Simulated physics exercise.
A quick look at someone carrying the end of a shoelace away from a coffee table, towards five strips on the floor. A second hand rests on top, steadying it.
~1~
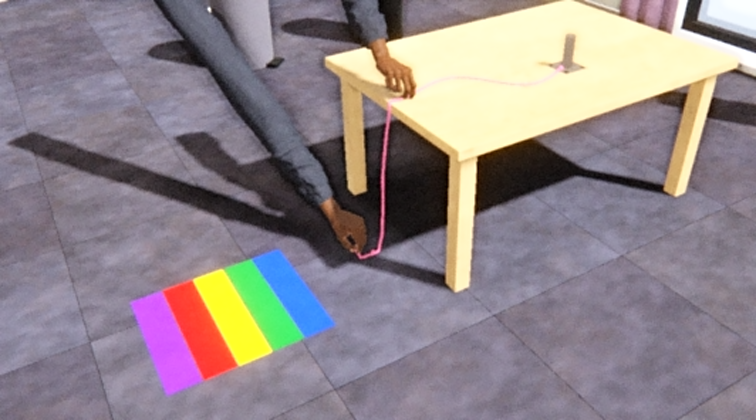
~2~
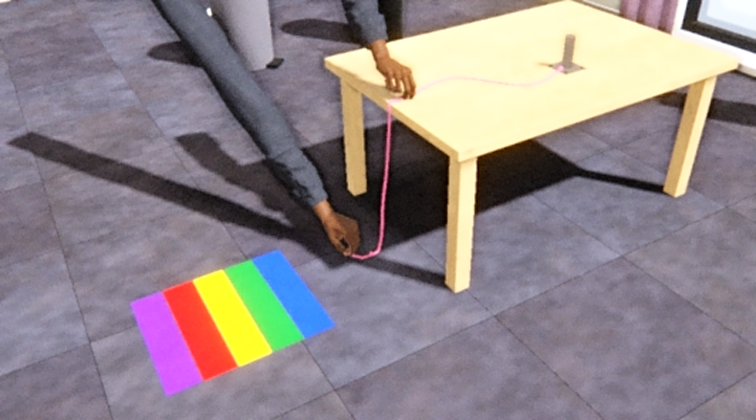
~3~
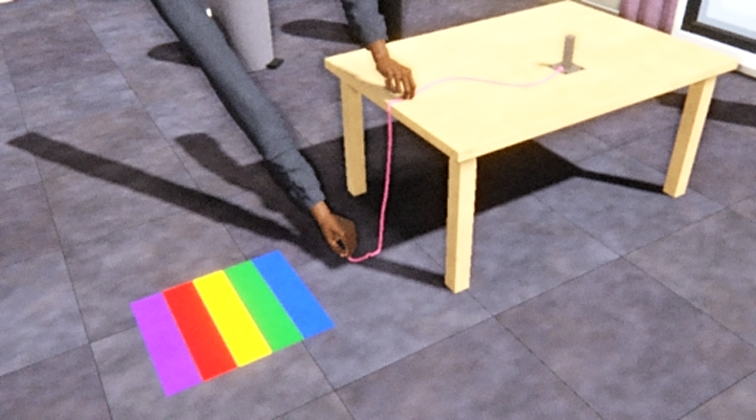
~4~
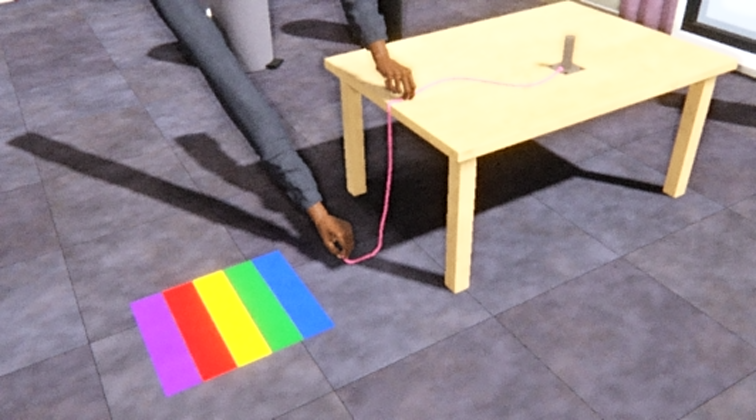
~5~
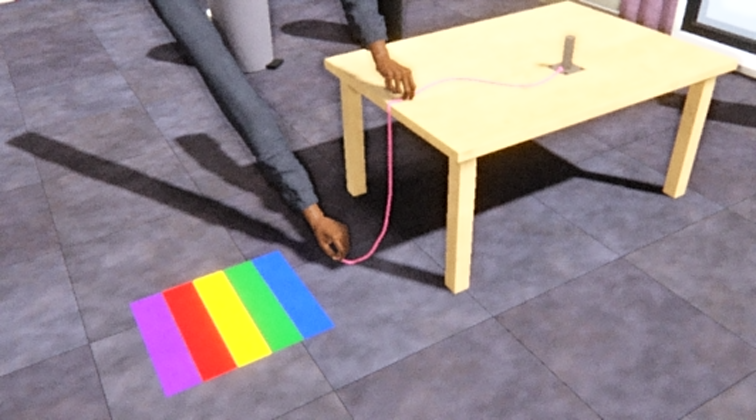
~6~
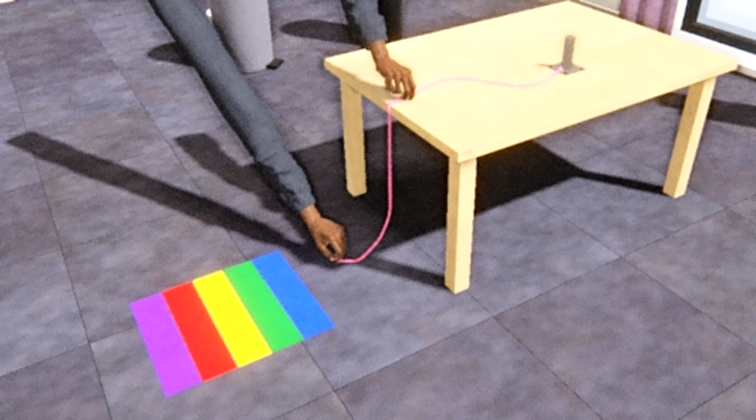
A dark-skinned hand at the end of a long grey sleeve holds a thin pink cord low over the grey tiled floor, inching it leftward, away from a pale wooden table. Seen from above, the other hand rests at the table's left edge, where the cord crosses from a small upright brown object; purple, red, yellow, green and blue strips lie lower left. The hanging cord bows slightly while the camera stays still.
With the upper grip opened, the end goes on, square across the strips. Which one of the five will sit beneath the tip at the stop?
The yellow strip will.
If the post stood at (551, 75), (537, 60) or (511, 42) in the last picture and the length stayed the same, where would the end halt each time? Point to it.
The places come out near (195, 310), (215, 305) and (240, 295).
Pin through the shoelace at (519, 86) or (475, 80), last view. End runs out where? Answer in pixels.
Roughly (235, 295) and (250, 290).
Early on, end near (272, 283); over blue.
Midway, end near (243, 294); over green.
At the end of the slack, end near (225, 301); over yellow. The end stops over the yellow strip.
